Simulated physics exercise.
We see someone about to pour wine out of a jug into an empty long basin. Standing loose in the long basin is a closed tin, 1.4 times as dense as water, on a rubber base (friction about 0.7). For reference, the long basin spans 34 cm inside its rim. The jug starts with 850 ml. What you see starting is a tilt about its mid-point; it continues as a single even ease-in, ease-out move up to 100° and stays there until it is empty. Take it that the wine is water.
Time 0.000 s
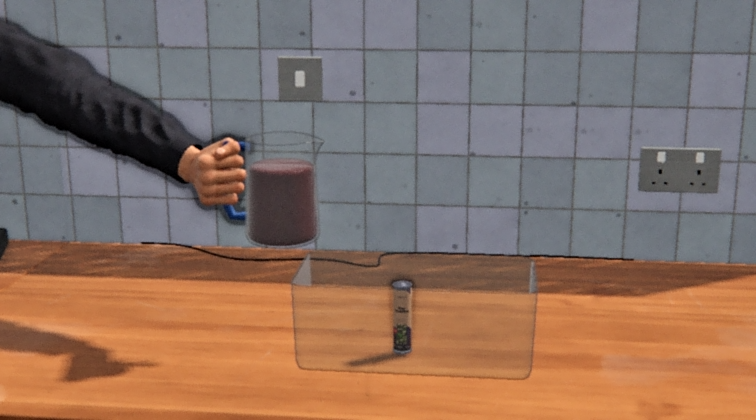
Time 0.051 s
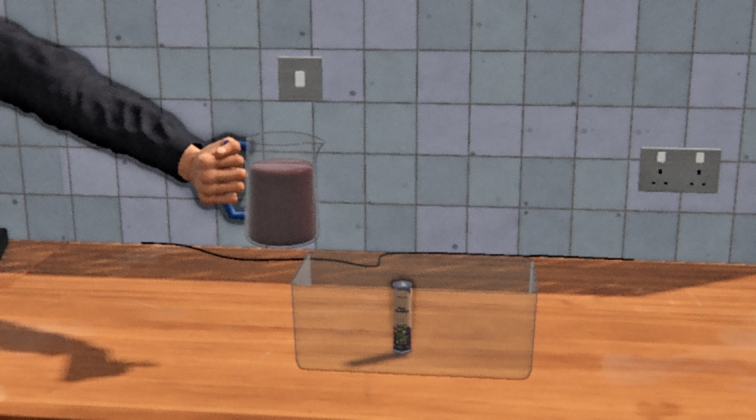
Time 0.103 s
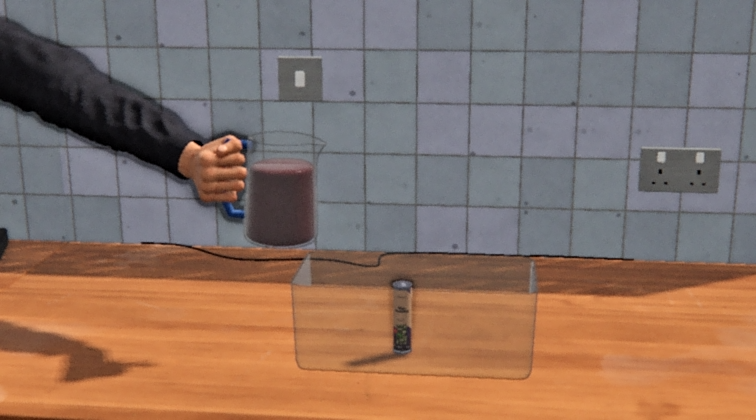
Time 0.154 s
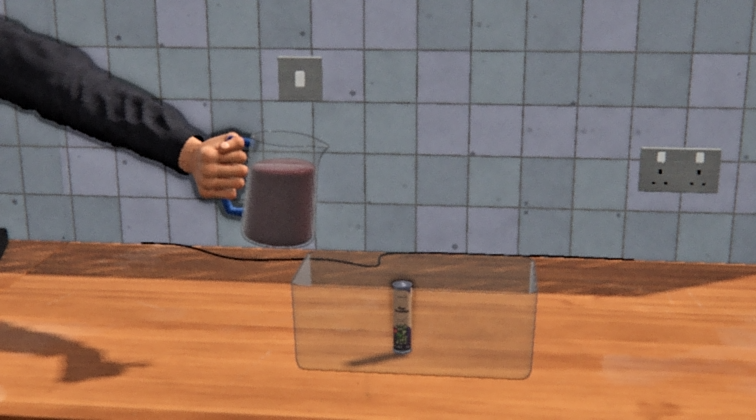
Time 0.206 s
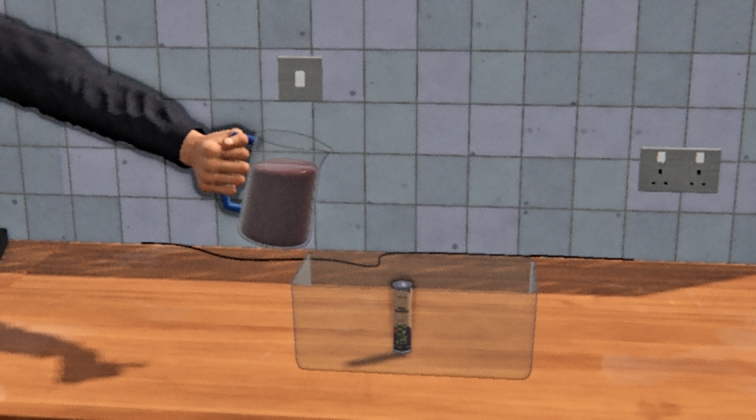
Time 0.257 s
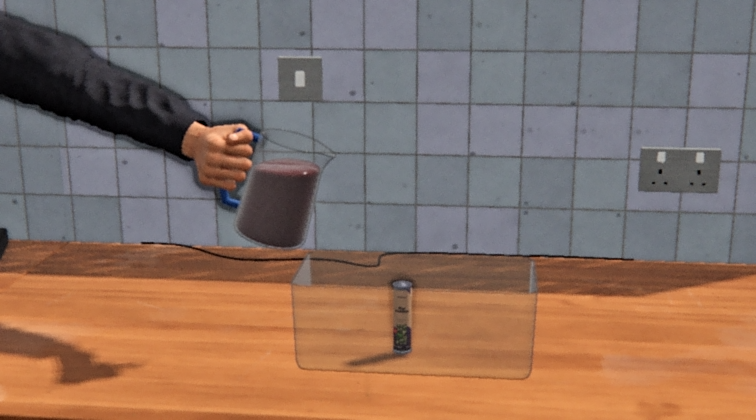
A hand holding a jug of dark reddish liquid, slowly tilting it rightward above a clear basin containing a small upright cylinder.
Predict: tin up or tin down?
It tumbles over.
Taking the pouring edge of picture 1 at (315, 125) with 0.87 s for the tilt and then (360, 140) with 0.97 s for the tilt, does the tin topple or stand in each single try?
First it falls; then it keeps standing.
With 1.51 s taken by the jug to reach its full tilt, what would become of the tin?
In that case the tin overturns.
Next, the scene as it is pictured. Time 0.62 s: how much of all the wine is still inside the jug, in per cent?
Roughly 92 %.
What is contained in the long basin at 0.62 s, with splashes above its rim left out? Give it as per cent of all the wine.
Estimate - around 1 in a hundred parts.
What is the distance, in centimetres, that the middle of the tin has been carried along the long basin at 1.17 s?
Around 10 cm.
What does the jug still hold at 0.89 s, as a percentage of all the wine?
I'd estimate some 50 per cent.
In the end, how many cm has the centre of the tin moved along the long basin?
All told, the tin's centre has moved close to 10.0 cm.
After 0.62 s the tilt is 71° and 92 per cent is still to pour; the tin stands where it began.
After 0.89 s the tilt is 98° and 50 per cent is still to pour; the tin leans 12°.
After 1.17 s the tilt is 100° and 16 per cent is still to pour; the tin lies on its side.
After 1.47 s the tilt is 100° and 4 per cent is still to pour; the tin lies on its side.
In the end the tin lies on its side.
